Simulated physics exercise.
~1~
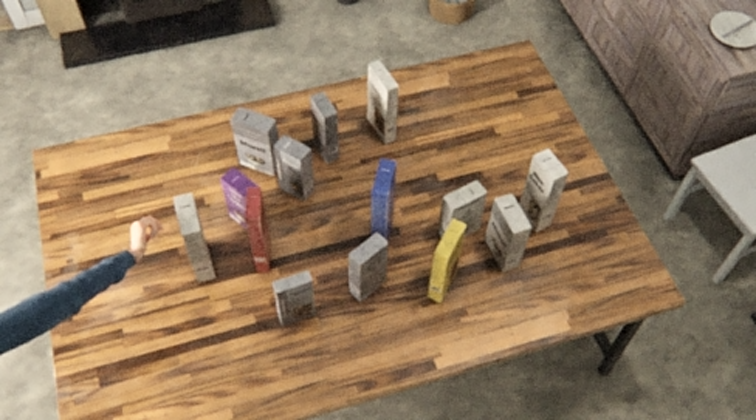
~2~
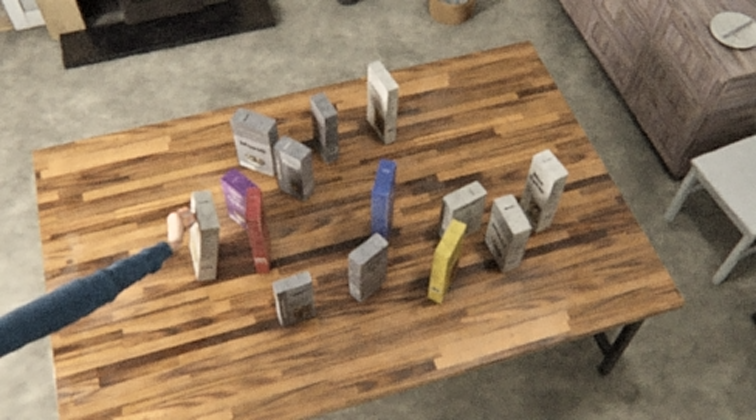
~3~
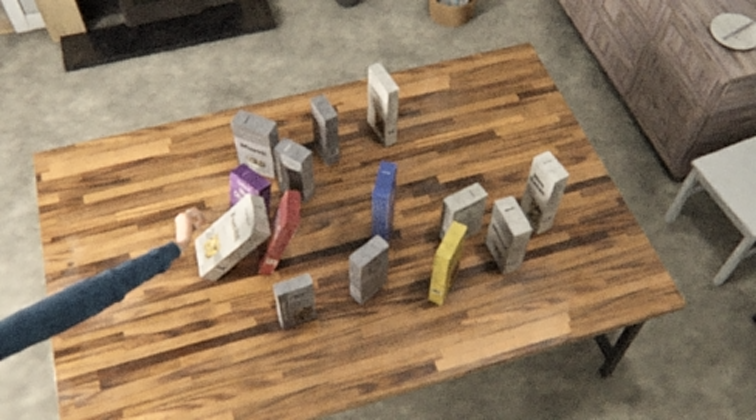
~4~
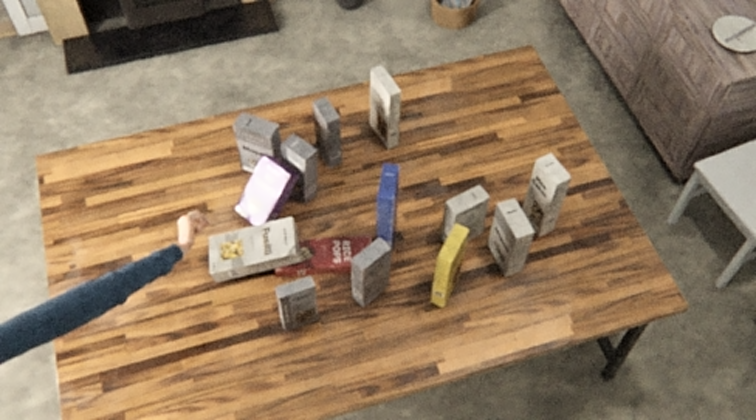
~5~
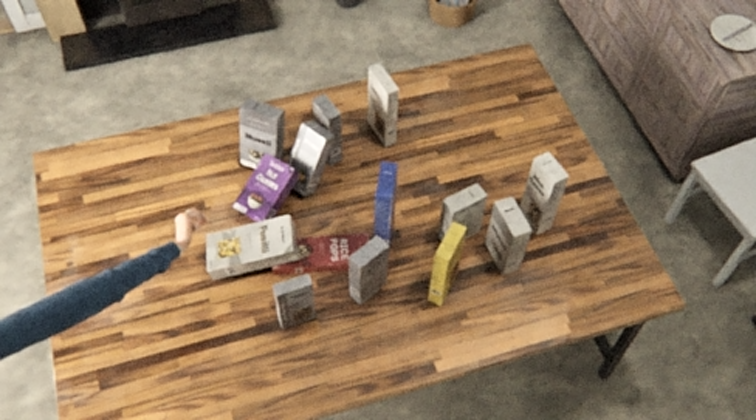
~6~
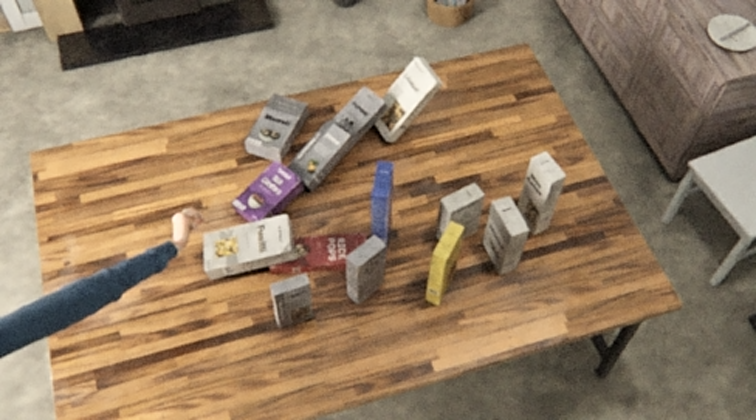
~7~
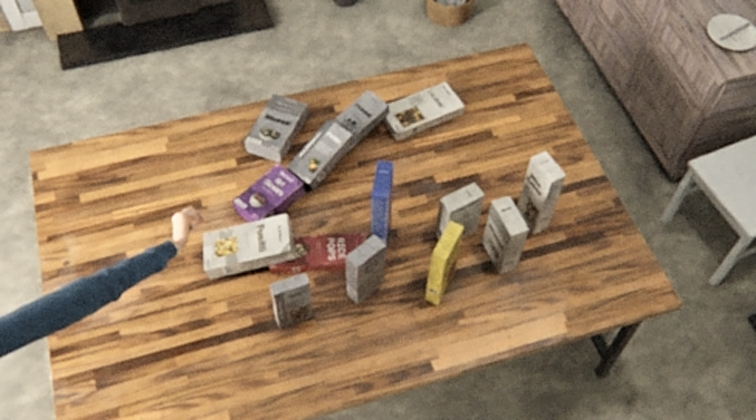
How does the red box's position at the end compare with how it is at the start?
At the start the red box stands upright beside the purple one, but by the end it is lying on its side on the table, a little further to the right.
On a wooden table in a room with a grey floor, seen from above, cereal boxes stand on end, mostly grey and white, with purple and red ones at the left, a blue one in the middle and a yellow one to the right. A hand in a blue sleeve reaches in from the left and pushes the nearest pale box. It tips rightward into the purple and red boxes, and the red one falls flat. The purple box topples against the grey boxes behind, which go over in turn and bring down a white box at the back. The blue and yellow boxes stay standing with several others on the right and at the front.
